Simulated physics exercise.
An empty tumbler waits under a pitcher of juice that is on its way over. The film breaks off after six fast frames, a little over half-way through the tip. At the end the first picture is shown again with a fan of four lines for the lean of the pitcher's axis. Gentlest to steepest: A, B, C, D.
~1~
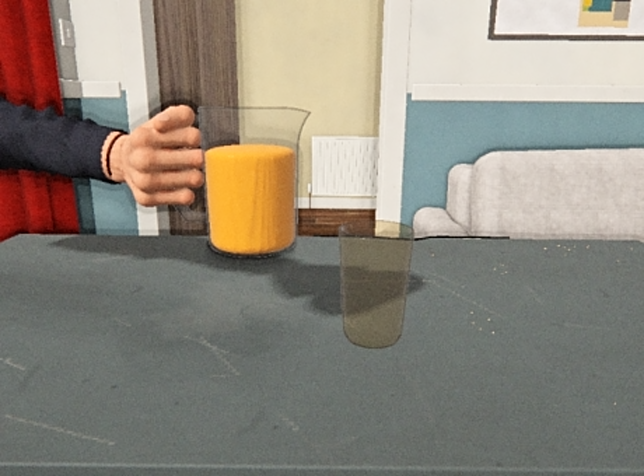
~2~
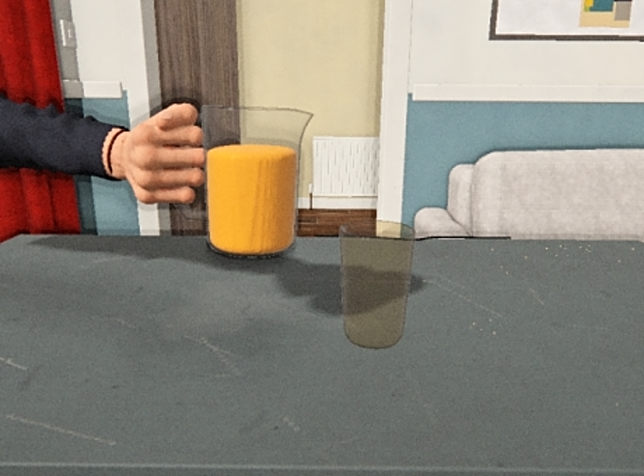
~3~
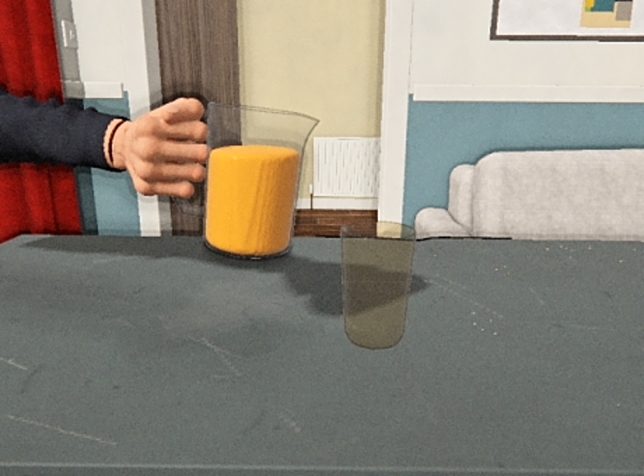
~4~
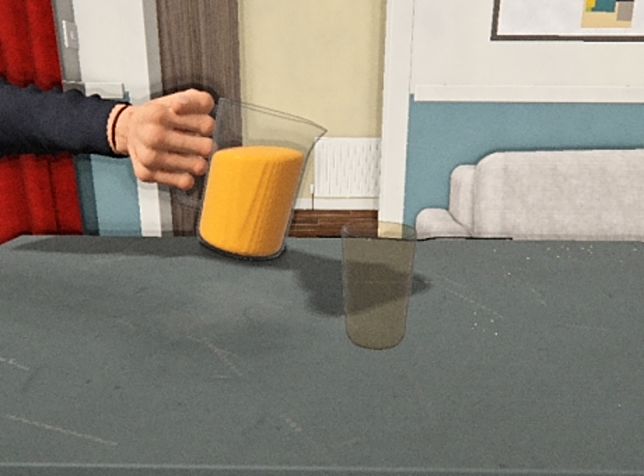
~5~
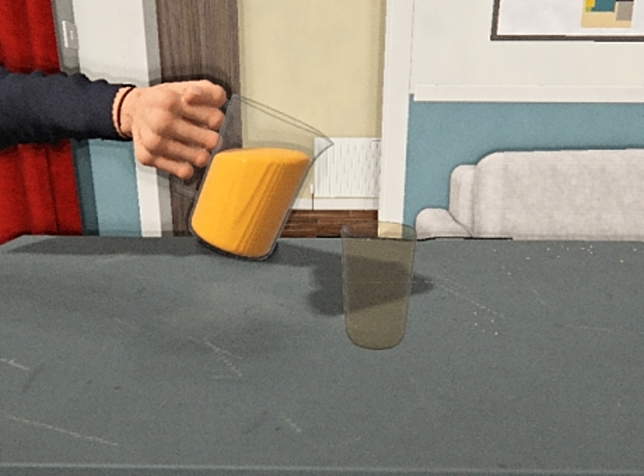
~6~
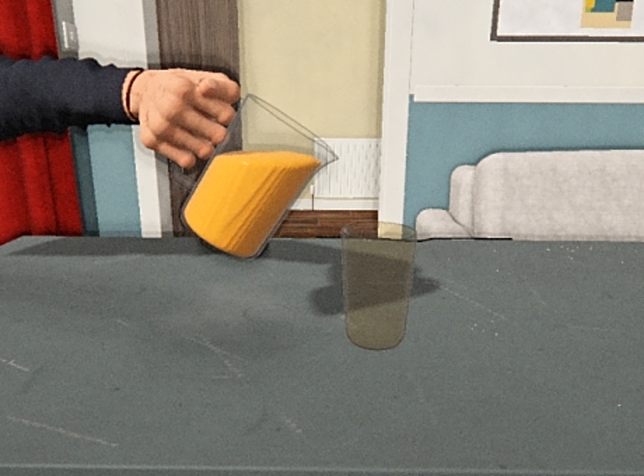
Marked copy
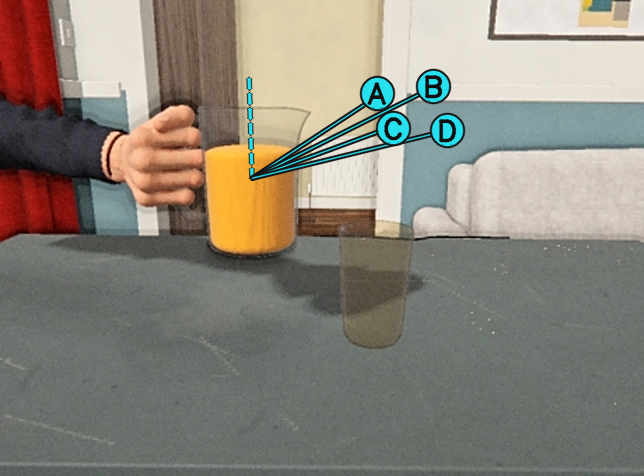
A hand on the left held a clear pitcher of orange juice upright above a dark table, then gradually tilted it to the right near an empty tumbler, with no juice leaving the pitcher.
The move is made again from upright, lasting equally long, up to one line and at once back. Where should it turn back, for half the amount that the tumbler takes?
C works best here.
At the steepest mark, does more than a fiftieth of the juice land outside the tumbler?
No.
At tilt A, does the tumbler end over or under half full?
Under.
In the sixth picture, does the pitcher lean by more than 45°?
No, it does not.
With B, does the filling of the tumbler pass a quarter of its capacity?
Yes, it does.
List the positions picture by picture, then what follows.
Upright, lip at (308, 112); rim of the tumbler round (376, 228); nothing has left yet.
Upright, lip at (311, 114); nothing has left yet.
Tipped about 7°, lip at (318, 120); nothing has left yet.
Tipped about 14°, lip at (326, 130); nothing has left yet.
Tipped about 23°, lip at (332, 142); nothing has left yet.
Tipped about 33°, lip at (337, 157); nothing has left yet.
On the marked copy, A at (364, 104); B at (418, 94); C at (376, 132); D at (430, 134).
If A is chosen, the tumbler ends with about 20 % of what it can hold.
If B is chosen, the tumbler ends with about 33 % of what it can hold.
If C is chosen, the tumbler ends with about 49 % of what it can hold.
If D is chosen, the tumbler ends with about 66 % of what it can hold.
